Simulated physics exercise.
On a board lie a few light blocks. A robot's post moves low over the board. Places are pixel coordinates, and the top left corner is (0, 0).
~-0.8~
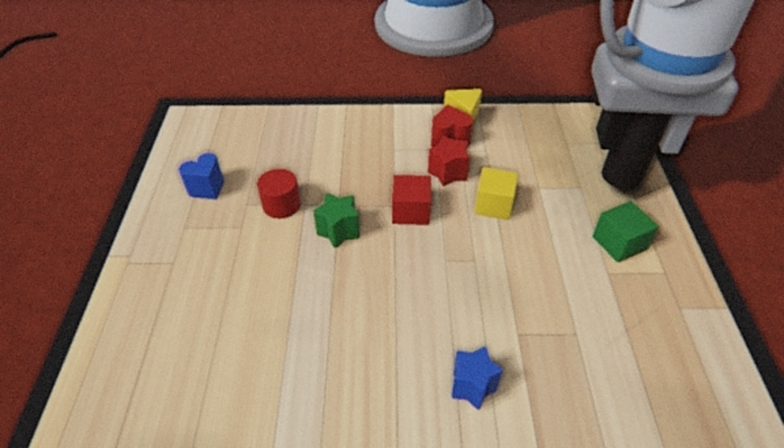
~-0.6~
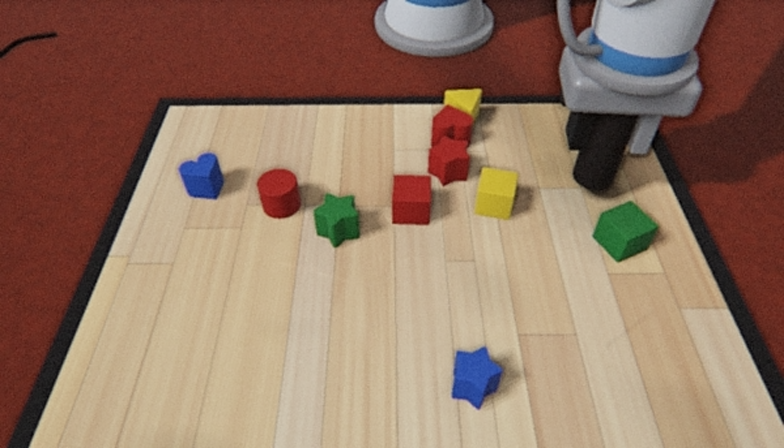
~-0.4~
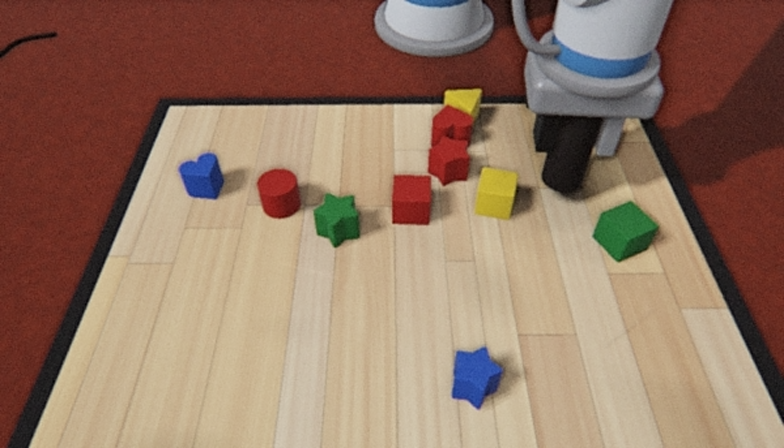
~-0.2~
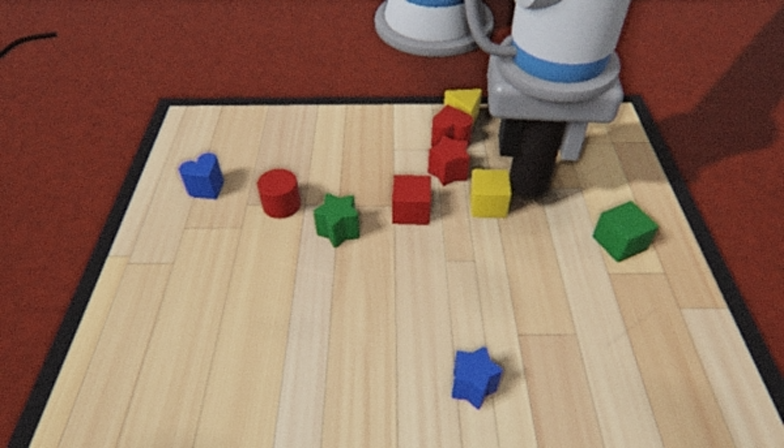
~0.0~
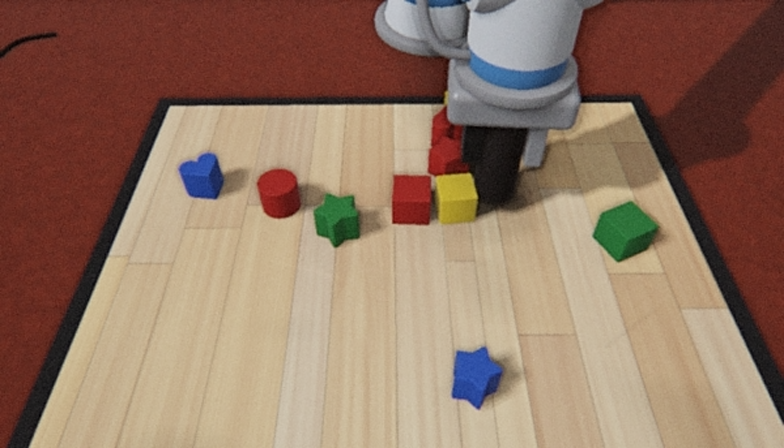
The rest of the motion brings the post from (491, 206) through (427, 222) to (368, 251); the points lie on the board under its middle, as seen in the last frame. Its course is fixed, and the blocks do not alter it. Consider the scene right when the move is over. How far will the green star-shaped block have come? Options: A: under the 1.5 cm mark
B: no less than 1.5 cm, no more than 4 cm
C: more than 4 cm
Option B.
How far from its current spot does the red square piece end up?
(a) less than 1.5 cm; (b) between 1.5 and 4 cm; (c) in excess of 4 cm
The correct letter is c.
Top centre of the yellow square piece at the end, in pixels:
Expect it around (349, 200).
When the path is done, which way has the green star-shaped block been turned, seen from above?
Answer: Against the clock.
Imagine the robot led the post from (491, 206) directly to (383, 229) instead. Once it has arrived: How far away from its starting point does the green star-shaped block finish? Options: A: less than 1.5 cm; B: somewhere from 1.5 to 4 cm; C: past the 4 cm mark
B
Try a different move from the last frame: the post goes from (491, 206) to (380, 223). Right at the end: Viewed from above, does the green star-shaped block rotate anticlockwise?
It seems so.
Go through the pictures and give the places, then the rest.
The first picture shows post tip (622, 176); block tops, green star-shaped block (337, 207); red square piece (412, 187); red star-shaped block (451, 148); yellow square piece (498, 181).
The second picture shows post (592, 177); blocks unchanged.
The third picture shows post (561, 179); blocks unchanged.
The fourth picture shows post (529, 183); yellow square piece (492, 181).
The fifth picture shows post (494, 189); green star-shaped block (337, 207); red square piece (412, 187); red star-shaped block (451, 148); yellow square piece (457, 186).
On the path given first. One third of the way, post (450, 200); red square piece (373, 189); yellow square piece (410, 194), turned 15° clockwise.
Two thirds of the way, post (406, 213); green star-shaped block (315, 209), turned 55° anticlockwise; red square piece (336, 184), turned 25° clockwise; yellow square piece (366, 198), turned 35° clockwise.
At the end, post (367, 235); green star-shaped block (305, 210), turned 70° anticlockwise; red square piece (326, 179), turned 40° clockwise; red star-shaped block in place; yellow square piece (349, 200), turned 55° clockwise.
